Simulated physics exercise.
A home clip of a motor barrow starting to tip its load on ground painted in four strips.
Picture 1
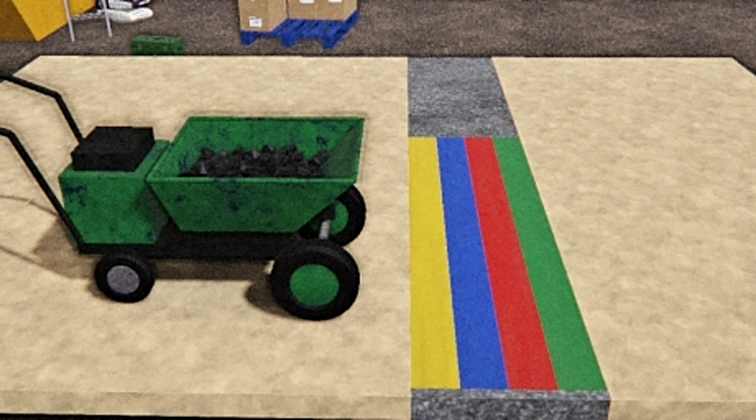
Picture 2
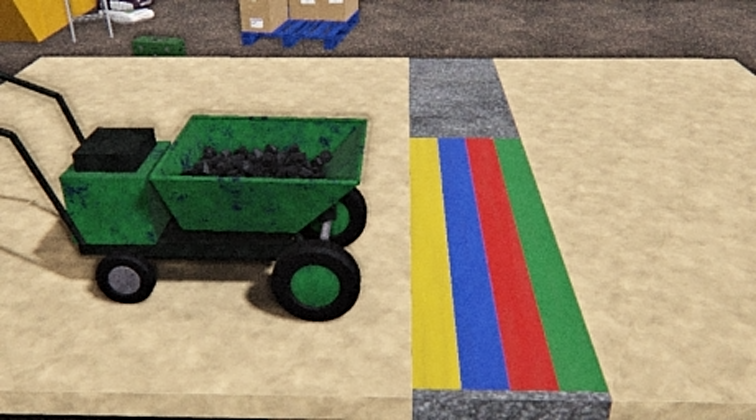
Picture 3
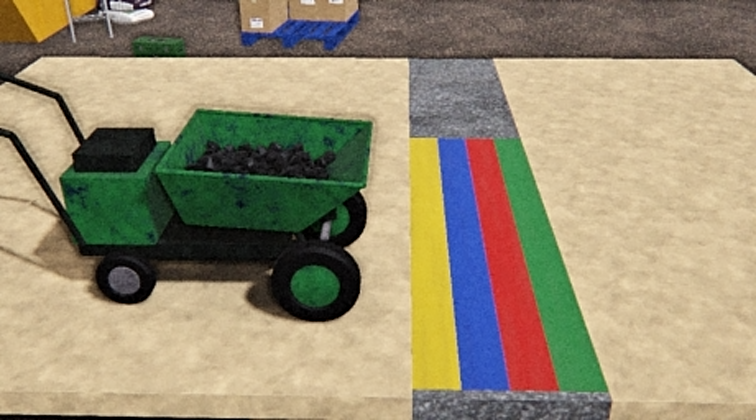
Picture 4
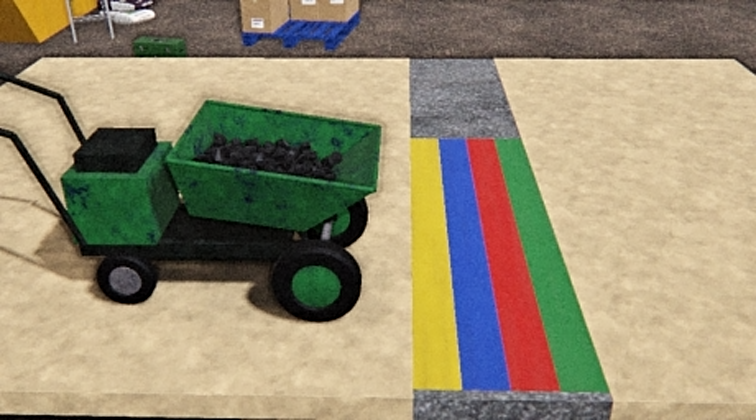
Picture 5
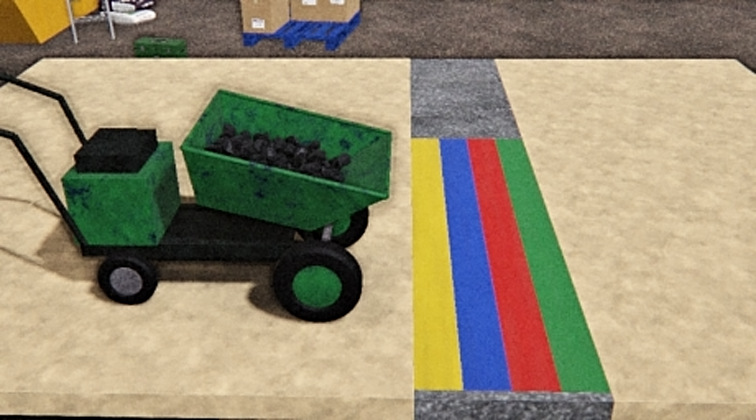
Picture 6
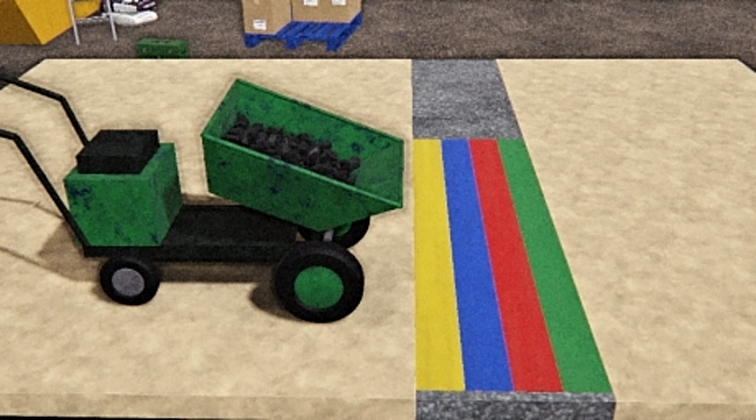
A green motor barrow steadily tilts its coal-filled skip toward the painted strips on the right.
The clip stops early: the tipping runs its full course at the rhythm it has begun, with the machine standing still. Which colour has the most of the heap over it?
The heap favours the blue strip.
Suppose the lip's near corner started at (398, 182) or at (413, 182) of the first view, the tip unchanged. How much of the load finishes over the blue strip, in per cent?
About 20 and 10 per cent.
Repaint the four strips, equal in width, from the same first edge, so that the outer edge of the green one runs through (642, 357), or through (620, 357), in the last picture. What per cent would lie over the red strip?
The first gives 20 %, the second 20 %.
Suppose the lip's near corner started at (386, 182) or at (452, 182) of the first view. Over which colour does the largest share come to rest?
First that red strip, then the strip in green.
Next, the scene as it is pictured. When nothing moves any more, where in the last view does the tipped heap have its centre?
Roughly at (488, 277).
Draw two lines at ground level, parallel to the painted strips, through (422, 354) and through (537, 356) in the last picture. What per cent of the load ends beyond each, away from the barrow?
The first gives 90 %, the second 20 %.
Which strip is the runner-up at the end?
It is the red strip.
Soon, skip tipped steeply; all in the skip.
A while on, skip tipped right over; about half in the skip; a small part over the yellow strip; about a third over the blue strip; a small part over the red strip; a stray few over the green strip.
Towards the end, skip tipped right over; a small part in the skip; a small part over the yellow strip; about a third over the blue strip; about a quarter over the red strip; a small part over the green strip; a stray few off the paint.
Finally, skip tipped right over; a small part in the skip; a small part over the yellow strip; about a third over the blue strip; about a quarter over the red strip; a small part over the green strip; a stray few off the paint.
